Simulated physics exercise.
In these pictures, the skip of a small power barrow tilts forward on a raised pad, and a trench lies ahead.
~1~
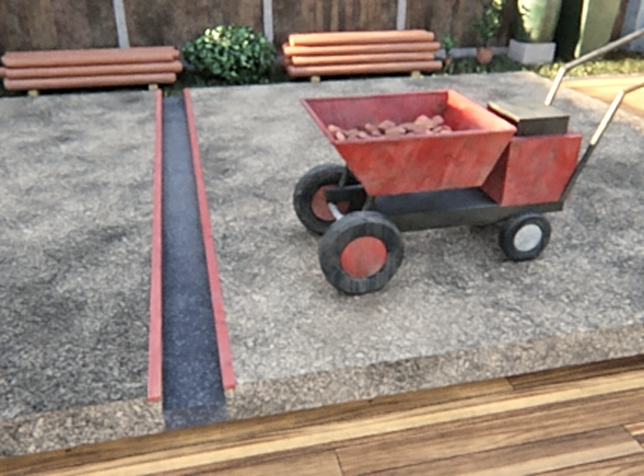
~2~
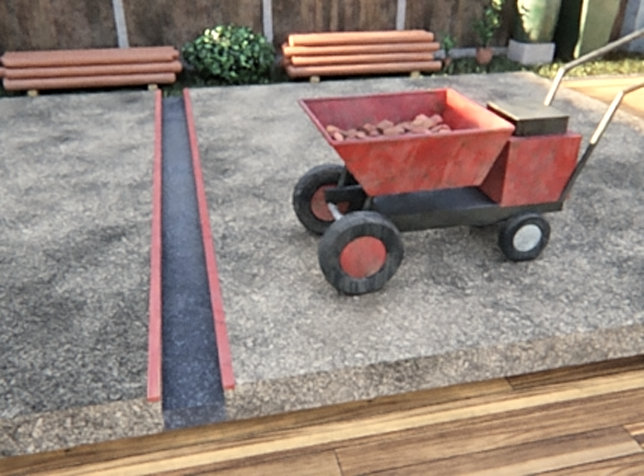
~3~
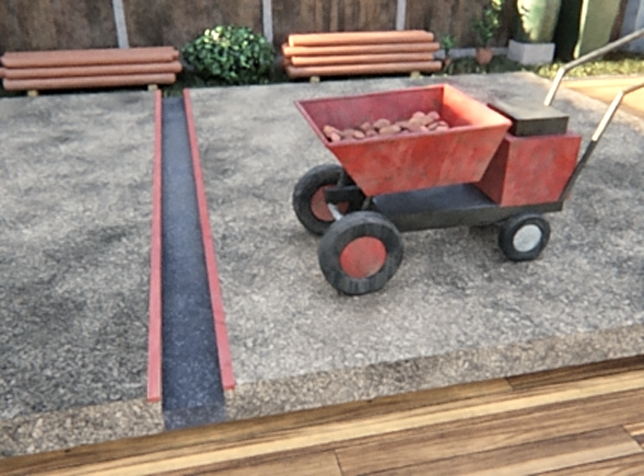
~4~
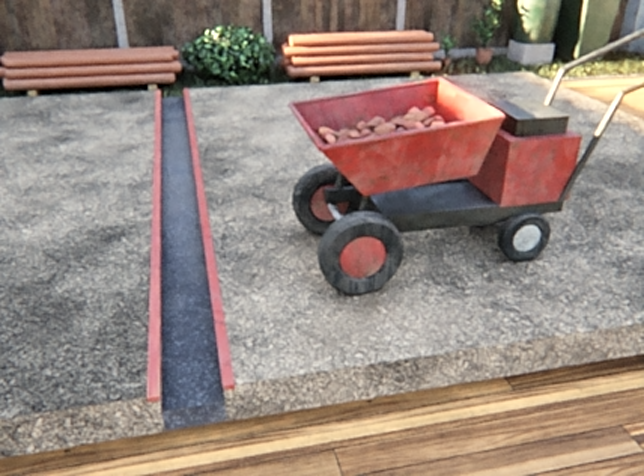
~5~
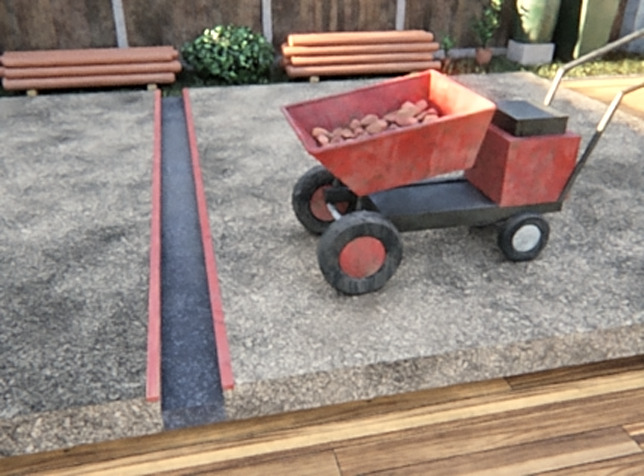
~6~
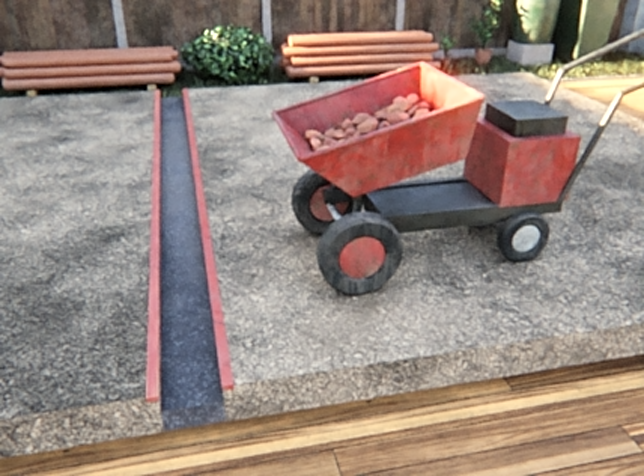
A small red power barrow with a skip full of rubble stood on a raised pad beside a narrow, shallow trench, and its skip slowly tilted forward to the left while the wheels stayed still.
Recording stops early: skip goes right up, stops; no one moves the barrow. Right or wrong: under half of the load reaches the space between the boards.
Wrong.
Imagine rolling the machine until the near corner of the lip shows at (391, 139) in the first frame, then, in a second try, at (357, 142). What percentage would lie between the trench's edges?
Some 30 in a hundred, then some 50 in a hundred.
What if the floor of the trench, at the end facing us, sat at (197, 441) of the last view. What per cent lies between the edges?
Estimated share: Approx. 90 %.
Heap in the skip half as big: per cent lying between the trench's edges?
80 in a hundred, roughly.
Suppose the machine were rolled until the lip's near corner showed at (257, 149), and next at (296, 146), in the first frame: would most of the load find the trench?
Run 1 - a minority. Run 2 - a majority.
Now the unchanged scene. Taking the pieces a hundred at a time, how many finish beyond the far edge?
My estimate is around 5 percent.
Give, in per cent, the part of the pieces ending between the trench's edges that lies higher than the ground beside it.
Roughly 45 %.
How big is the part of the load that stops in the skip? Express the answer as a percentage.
It is some 0 percent.
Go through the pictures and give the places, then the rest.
Lip of the skip near (335, 143), level; top of the load near (399, 137), lumps of rubble; first edge of the trench near (223, 338); far edge near (155, 348), the trench under half as wide as the skip, and shallow for its width, in the first frame.
Lip of the skip near (332, 144), level; top of the load near (397, 136), in the second frame.
Lip of the skip near (328, 146), tipped barely; top of the load near (408, 139), in the third frame.
Lip of the skip near (321, 149), tipped a little; top of the load near (412, 129), in the fourth frame.
Lip of the skip near (311, 153), tipped a little; top of the load near (413, 124), in the fifth frame.
Lip of the skip near (300, 159), tipped clearly; top of the load near (404, 119); first edge of the trench near (221, 339); far edge near (153, 348), in the sixth frame.
Shortly afterwards, skip tipped steeply; the whole lot in the skip.
Next, skip tipped right over; the bulk in the skip; a little short of the trench; a little in or heaped over the trench.
Some moments later, skip tipped right over; a little in the skip; near a quarter short of the trench; near two thirds in or heaped over the trench; a little beyond it.
In the end, skip tipped right over; only a few in the skip; near a quarter short of the trench; near two thirds in or heaped over the trench; a little beyond it.
